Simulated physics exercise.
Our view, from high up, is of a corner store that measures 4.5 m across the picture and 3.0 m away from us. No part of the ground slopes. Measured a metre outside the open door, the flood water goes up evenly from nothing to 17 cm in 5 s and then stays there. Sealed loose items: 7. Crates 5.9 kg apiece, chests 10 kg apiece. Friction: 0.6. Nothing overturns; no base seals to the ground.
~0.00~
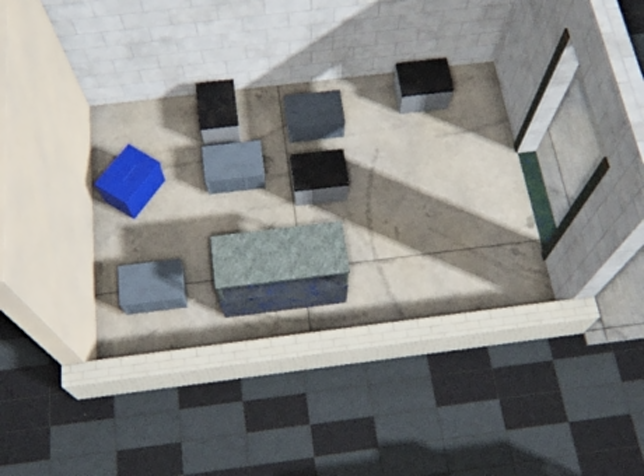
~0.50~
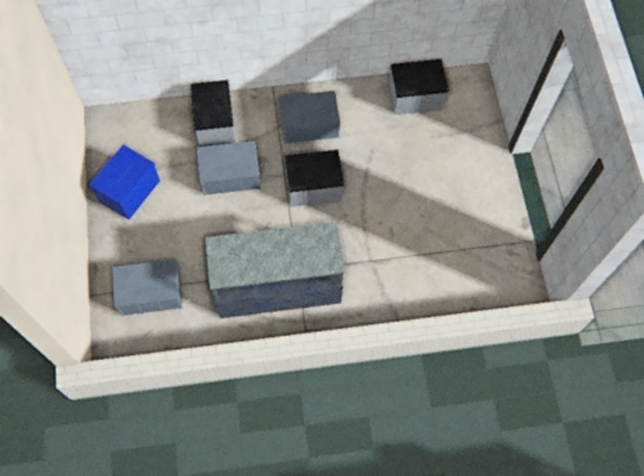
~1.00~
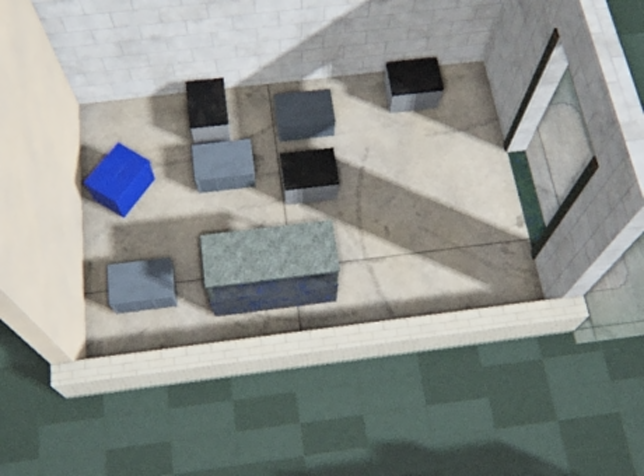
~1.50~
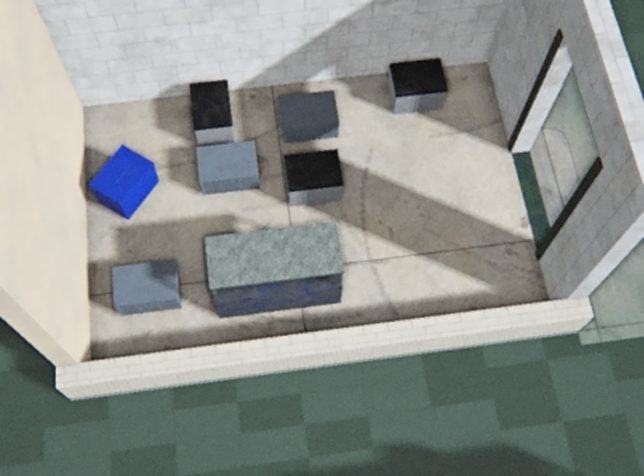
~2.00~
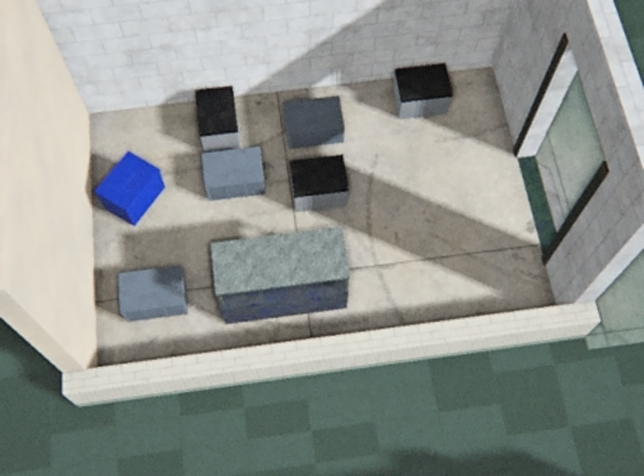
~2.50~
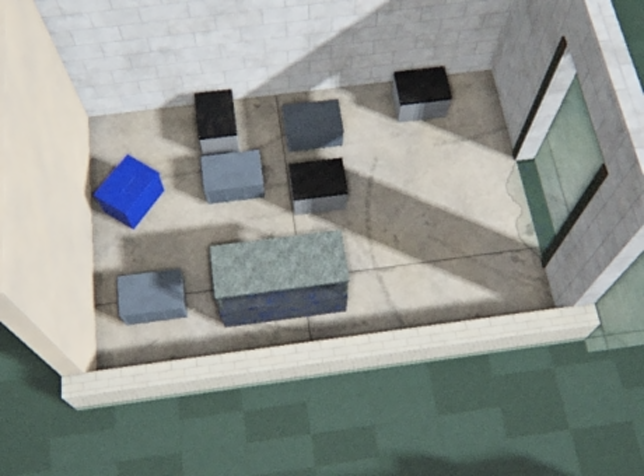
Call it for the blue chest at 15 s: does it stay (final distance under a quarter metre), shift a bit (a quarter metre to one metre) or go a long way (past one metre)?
Shifts a bit.
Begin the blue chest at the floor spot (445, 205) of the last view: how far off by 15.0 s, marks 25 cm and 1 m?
I'd say it goes a long distance.
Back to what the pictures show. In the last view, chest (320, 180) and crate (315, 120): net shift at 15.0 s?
First 100 cm, then 150 cm.
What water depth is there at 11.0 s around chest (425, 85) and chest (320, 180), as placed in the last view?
Depths: Near 4 cm, then near 8 cm.
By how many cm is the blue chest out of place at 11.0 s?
By that time, close to 30 cm.
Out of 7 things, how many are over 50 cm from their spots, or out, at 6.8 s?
By then 0.
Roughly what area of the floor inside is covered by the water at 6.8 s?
I'd estimate close to 9.5 m2.
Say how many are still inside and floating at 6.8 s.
Answer: 1.
After 3.5 s the blue chest is near (127, 184), 0.0 m from its start, aground; 0 afloat.
After 6.8 s the blue chest is near (127, 184), 0.0 m from its start, aground; 1 afloat.
After 11.0 s the blue chest is near (99, 169), 0.3 m from its start, afloat; 6 afloat.
After 15.0 s the blue chest is near (107, 225), 0.5 m from its start, afloat; 7 afloat.
